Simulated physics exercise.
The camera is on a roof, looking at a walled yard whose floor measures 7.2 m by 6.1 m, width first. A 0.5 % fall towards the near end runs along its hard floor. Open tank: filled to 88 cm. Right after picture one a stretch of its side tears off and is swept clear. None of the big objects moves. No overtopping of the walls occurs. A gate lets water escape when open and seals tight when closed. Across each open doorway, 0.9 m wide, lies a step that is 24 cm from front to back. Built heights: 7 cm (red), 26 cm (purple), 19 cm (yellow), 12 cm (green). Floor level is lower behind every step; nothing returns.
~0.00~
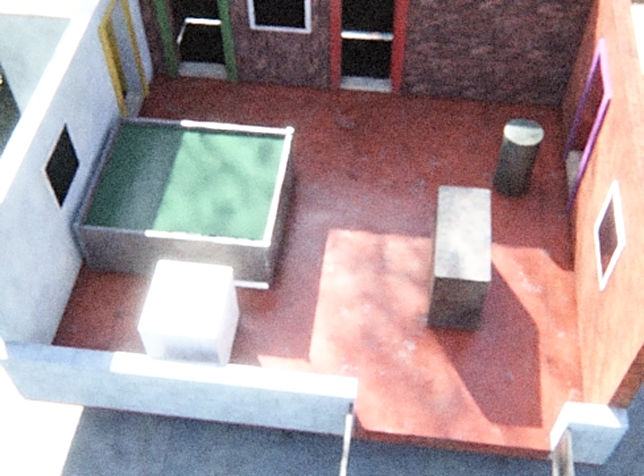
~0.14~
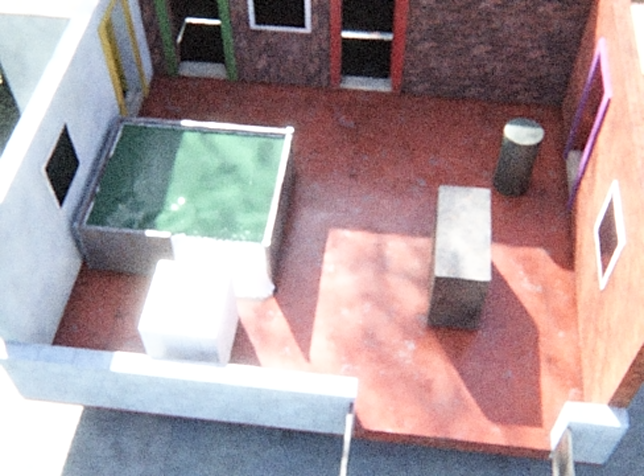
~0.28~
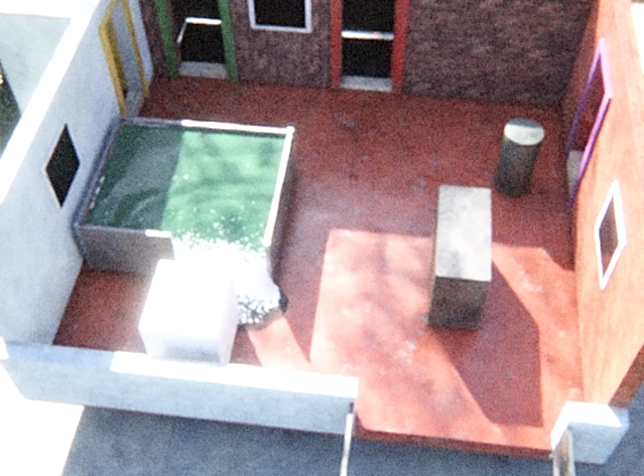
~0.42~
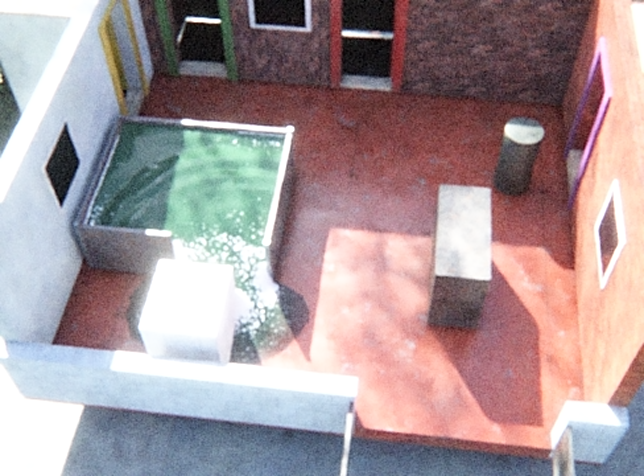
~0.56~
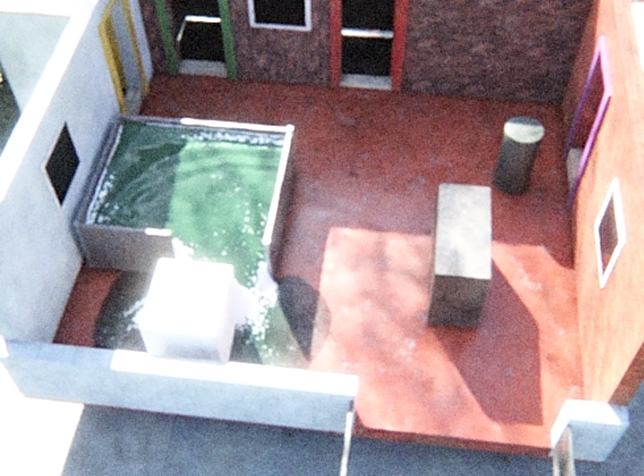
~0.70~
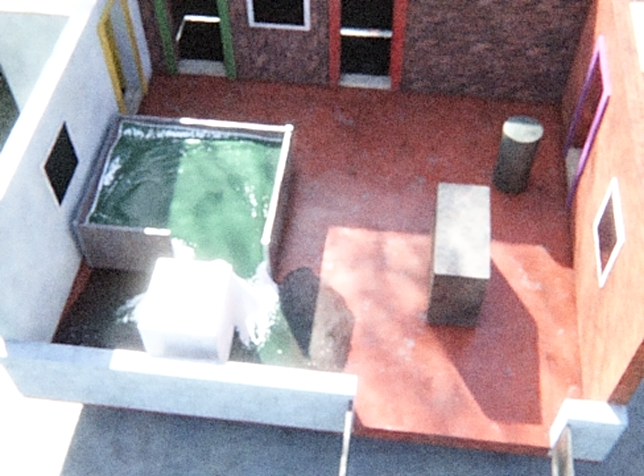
Water pours from the near side of the open tank and spreads around the white block.
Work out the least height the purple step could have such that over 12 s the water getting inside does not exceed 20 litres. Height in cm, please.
The least height is about 6 cm.
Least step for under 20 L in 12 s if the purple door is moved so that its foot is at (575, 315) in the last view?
Around 14.0 cm would do it.
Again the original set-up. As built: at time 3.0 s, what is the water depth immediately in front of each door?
Depths in cm: Red 0, purple 0, yellow 5, green 2.
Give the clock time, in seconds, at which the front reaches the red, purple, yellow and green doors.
Door red: 5.5 seconds; door purple: 3.6 seconds; door yellow: 2.4 seconds; door green: 3.2 seconds.
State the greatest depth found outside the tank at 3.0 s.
About 44 cm at most.
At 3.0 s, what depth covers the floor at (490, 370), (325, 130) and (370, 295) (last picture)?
Close to 9, 0 and 2 cm deep.
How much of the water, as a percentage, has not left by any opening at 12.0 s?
Around 74 per cent of the water.
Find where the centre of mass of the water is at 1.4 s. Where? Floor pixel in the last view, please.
Centre estimate: (207, 254) px, approximately.
After 1.4 s water covers 25 % of the floor, deepest (71 cm) near (220, 299); it has not reached the purple door.
After 3.0 s water covers 45 % of the floor, deepest (44 cm) near (208, 298); it has not reached the purple door.
After 12.0 s water covers 95 % of the floor, deepest (18 cm) near (193, 307); 9 cm at the purple door, 0 litres in over its 26 cm step.
At the purple door as built, the water arrived by 3.7 s and peaked near 9 cm at 12.0 s.
Run again over the same 12 s with other heights there, 31 litres in over 5 cm, 6 litres over 8 cm. The limit of 20 litres is kept from about 6 cm up.
